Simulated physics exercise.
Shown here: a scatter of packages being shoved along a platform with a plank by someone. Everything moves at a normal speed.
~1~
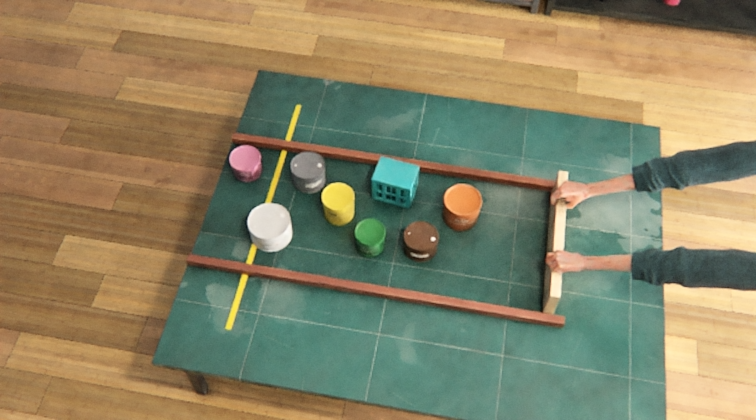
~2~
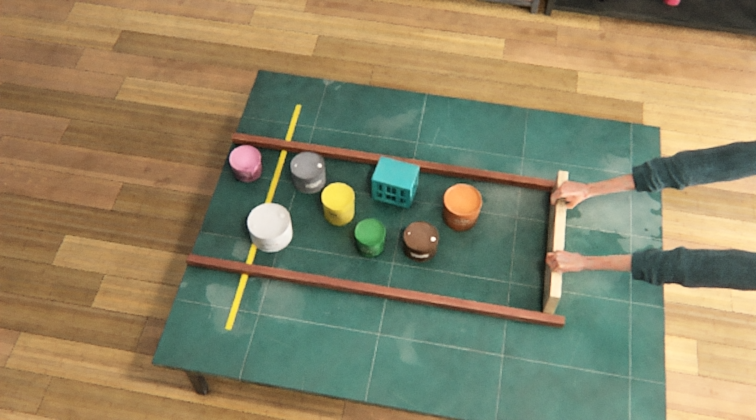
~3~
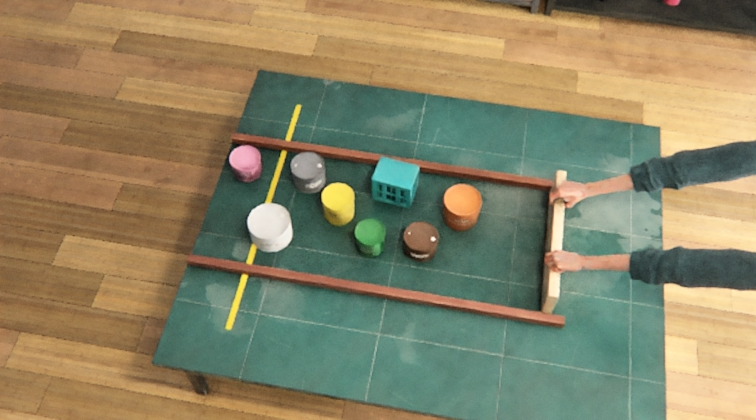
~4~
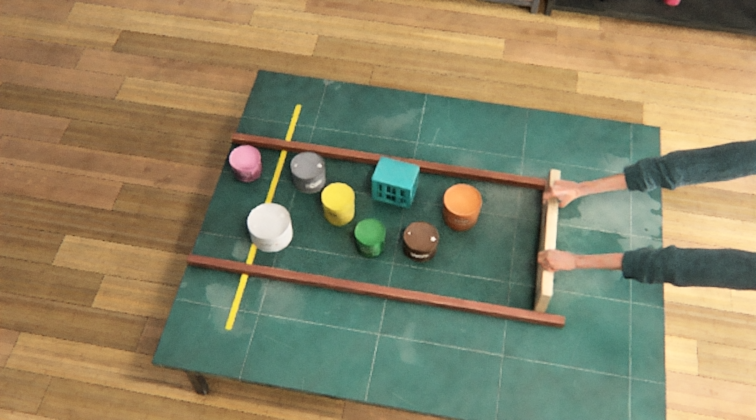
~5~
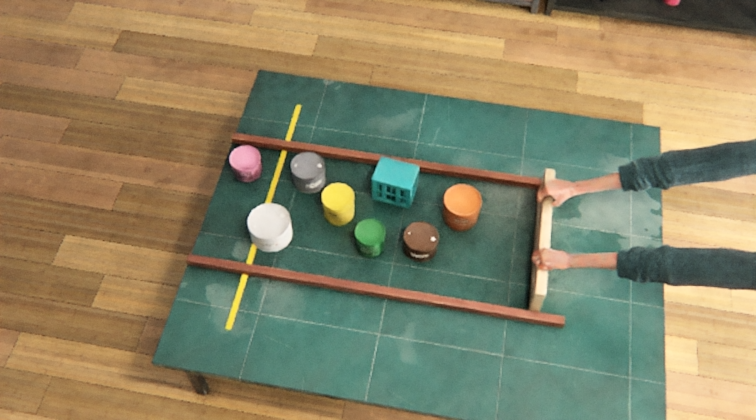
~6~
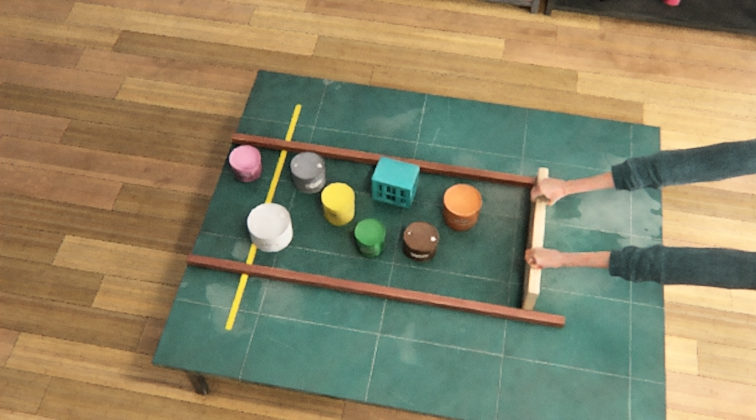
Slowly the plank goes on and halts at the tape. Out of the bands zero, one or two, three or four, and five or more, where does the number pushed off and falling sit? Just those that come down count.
I expect only one or two to drop off the edge.
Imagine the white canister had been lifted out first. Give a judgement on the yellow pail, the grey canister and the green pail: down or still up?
In that case the yellow pail stays where it is, the grey canister stays where it is, and the green pail stays where it is.
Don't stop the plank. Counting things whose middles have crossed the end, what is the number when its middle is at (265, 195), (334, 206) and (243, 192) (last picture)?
1, 0 and 4.
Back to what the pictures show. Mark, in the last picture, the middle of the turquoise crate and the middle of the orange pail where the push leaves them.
The turquoise crate stops around (264, 154); the orange pail around (252, 185).
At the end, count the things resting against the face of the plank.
Result: 4 in all.
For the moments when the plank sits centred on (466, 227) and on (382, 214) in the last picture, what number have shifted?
1, then 5.
A little later, none off yet; pink pail at rest near (246, 164); white canister at rest near (270, 227); grey canister at rest near (309, 173).
When it is over, the number that fall off is one or two; down, pink pail.
